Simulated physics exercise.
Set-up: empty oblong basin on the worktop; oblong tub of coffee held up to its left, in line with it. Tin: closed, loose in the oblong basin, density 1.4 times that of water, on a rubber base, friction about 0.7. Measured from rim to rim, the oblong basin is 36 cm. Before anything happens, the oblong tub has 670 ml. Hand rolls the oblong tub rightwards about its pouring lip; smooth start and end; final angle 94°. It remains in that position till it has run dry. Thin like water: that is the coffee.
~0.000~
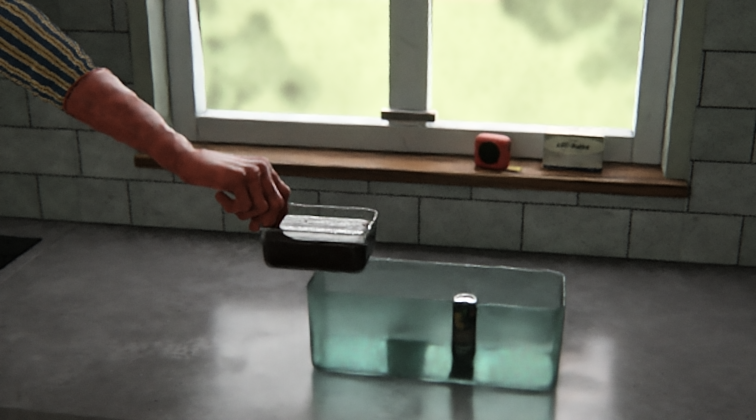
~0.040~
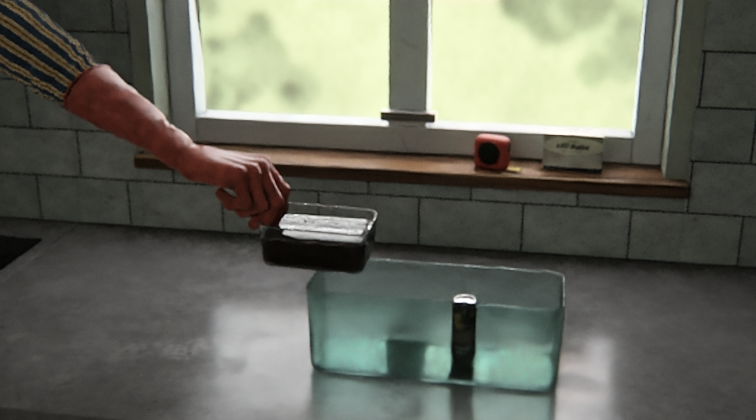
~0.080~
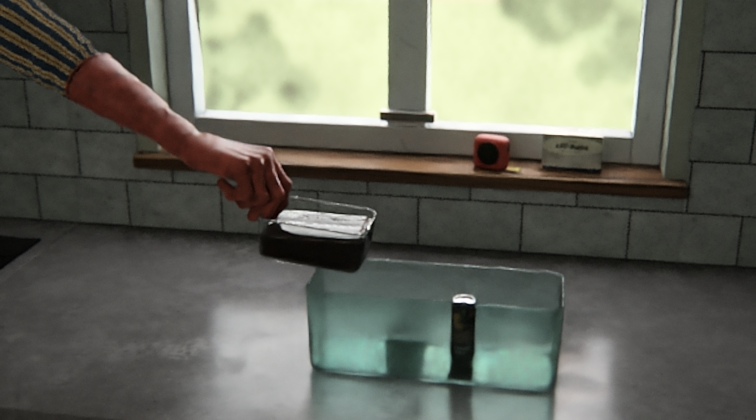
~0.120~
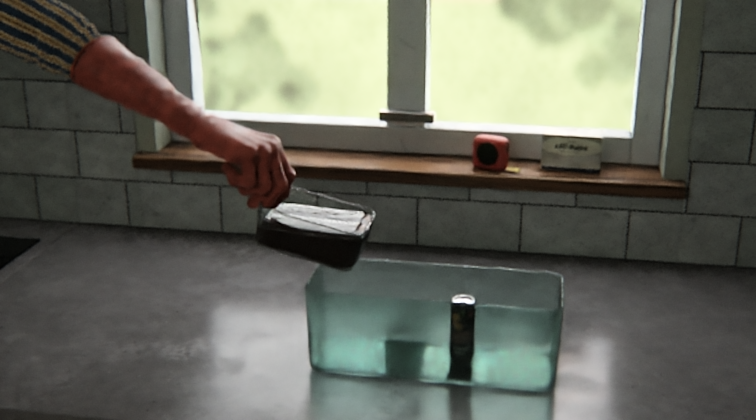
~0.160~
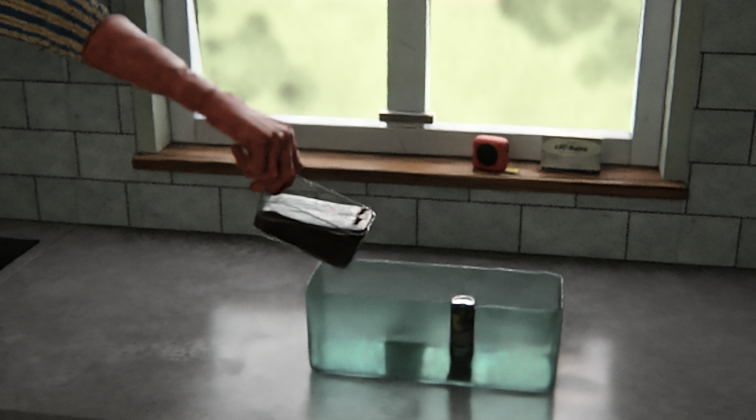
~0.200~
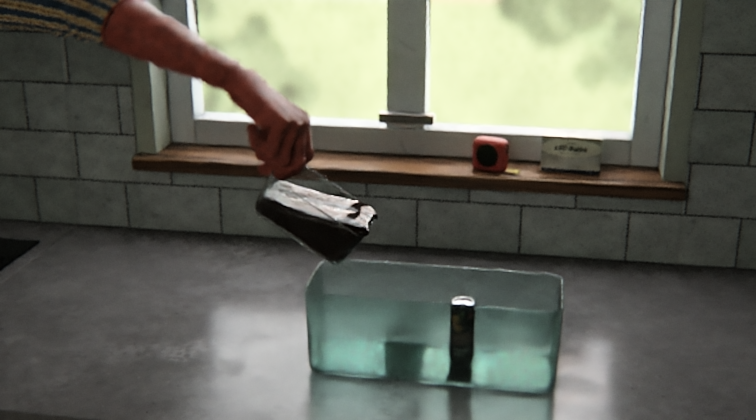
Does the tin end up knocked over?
Yes. It keels over.
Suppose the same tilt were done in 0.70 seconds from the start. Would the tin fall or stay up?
So the tin will hold steady.
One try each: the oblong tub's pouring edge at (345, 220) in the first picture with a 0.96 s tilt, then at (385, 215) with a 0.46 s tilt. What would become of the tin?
In the first try it remains standing; in the second it remains standing.
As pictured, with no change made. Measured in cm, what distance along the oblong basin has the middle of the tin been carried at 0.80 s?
Roughly 6 cm.
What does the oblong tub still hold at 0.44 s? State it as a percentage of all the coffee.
I reckon about 32 in a hundred is still held.
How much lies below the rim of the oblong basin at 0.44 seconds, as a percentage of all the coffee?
I'd estimate some 14 percent of the liquid.
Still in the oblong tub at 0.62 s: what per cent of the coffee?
Roughly 4 percent remains.
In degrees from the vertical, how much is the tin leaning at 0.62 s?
It sits at roughly 10°.
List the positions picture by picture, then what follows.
In the first frame, tilt 0°; pouring edge (372, 223); surface from (271, 225) to (371, 231); the oblong basin's rim runs from (316, 273) to (565, 292); the tin's top is at (465, 302).
In the second frame, tilt 1°; pouring edge (372, 224); surface from (271, 224) to (371, 230).
In the third frame, tilt 6°; pouring edge (371, 224); surface from (269, 220) to (369, 227).
In the fourth frame, tilt 13°; pouring edge (370, 225); surface from (267, 213) to (368, 223).
In the fifth frame, tilt 22°; pouring edge (369, 226); surface from (267, 203) to (370, 219); 1 per cent is over the edge.
In the sixth frame, tilt 32°; pouring edge (369, 226); surface from (267, 189) to (362, 215); 4 per cent is over the edge.
By 0.44 s the tilt is 91° and 31 per cent is still to pour; the tin stands where it began.
By 0.62 s the tilt is 94° and 4 per cent is still to pour; the tin leans 12°.
By 0.80 s the tilt is 94° and 1 per cent is still to pour; the tin lies on its side.
By 1.00 s the tilt is 94° and 0 per cent is still to pour; the tin lies on its side.
At rest the tin lies on its side.
